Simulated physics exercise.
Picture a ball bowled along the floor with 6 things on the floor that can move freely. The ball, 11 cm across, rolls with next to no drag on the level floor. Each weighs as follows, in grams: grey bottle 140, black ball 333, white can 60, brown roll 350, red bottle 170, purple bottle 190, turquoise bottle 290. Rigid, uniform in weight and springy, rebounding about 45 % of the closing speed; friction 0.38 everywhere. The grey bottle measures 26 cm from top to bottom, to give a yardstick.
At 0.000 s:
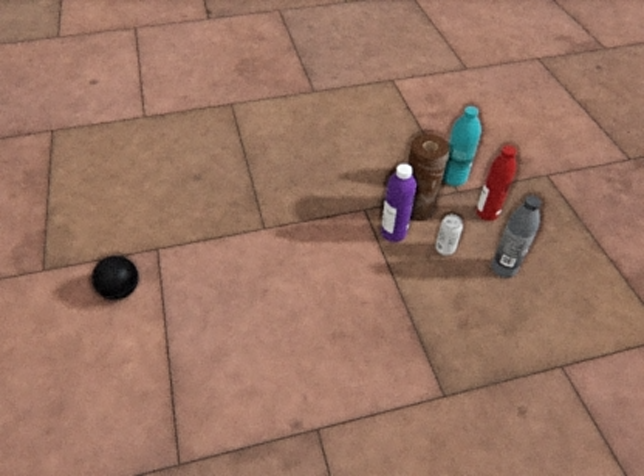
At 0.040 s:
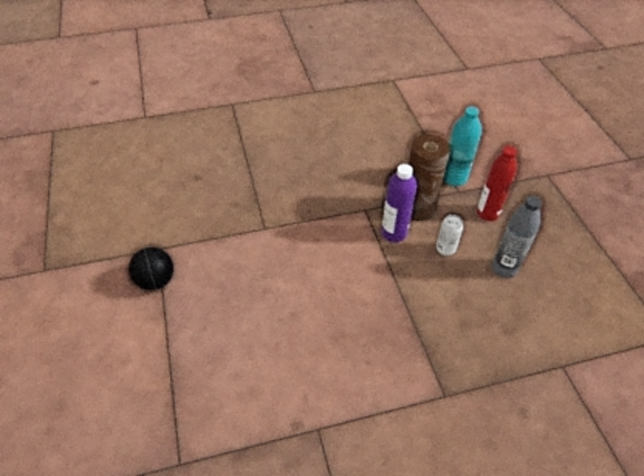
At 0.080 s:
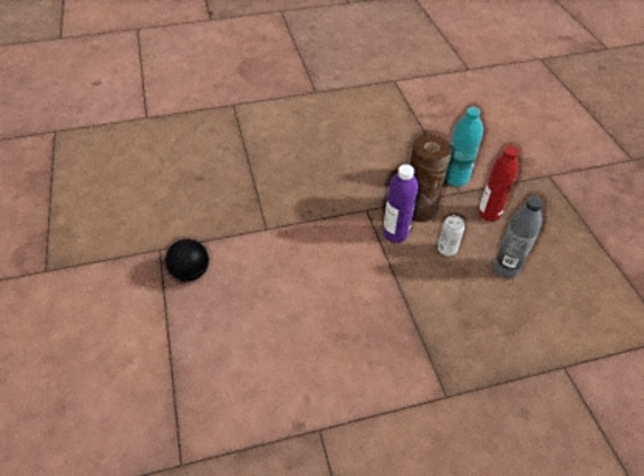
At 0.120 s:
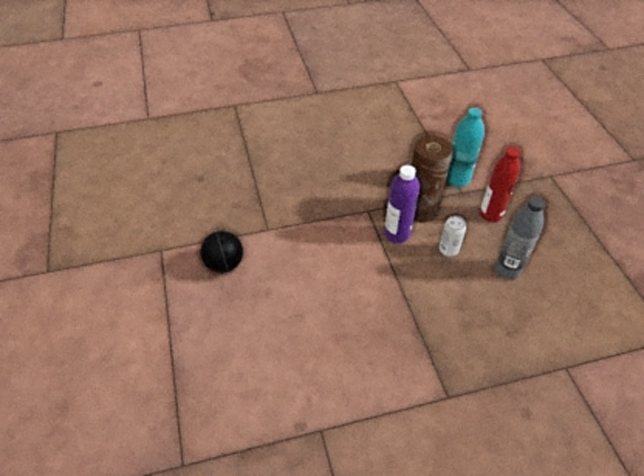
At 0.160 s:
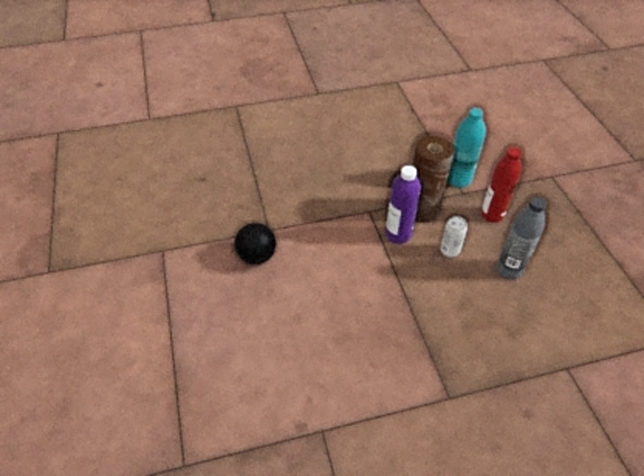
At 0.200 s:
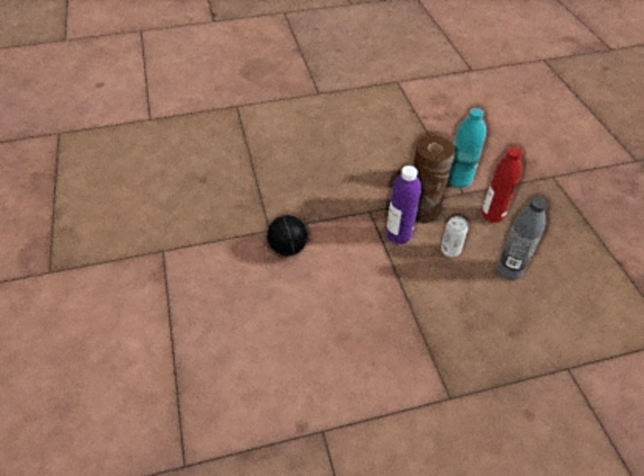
On a paved stone floor, a black ball rolls rightward, nearing a cluster of standing bottles.
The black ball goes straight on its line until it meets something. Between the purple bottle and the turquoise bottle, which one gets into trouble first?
Of the two named, the former.
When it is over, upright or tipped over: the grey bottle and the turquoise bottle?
Well, the grey bottle holds steady, and the turquoise bottle holds steady.
After 1.00 s, ball has run 117 cm; black ball near (429, 98); purple bottle on its side near (523, 237); white can on its side; brown roll leaning 42°.
After 2.20 s, ball has run 206 cm; purple bottle on its side near (521, 243); brown roll on its side; red bottle on its side.
By the end (4.0 s), tipped over on the floor, white can, brown roll, red bottle and purple bottle; the other 2 in place, give or take 8 cm. Seen from the same camera at the end, purple bottle near (522, 242), turquoise bottle near (470, 147). Purple bottle went at 0.58 s; turquoise bottle was never lost.
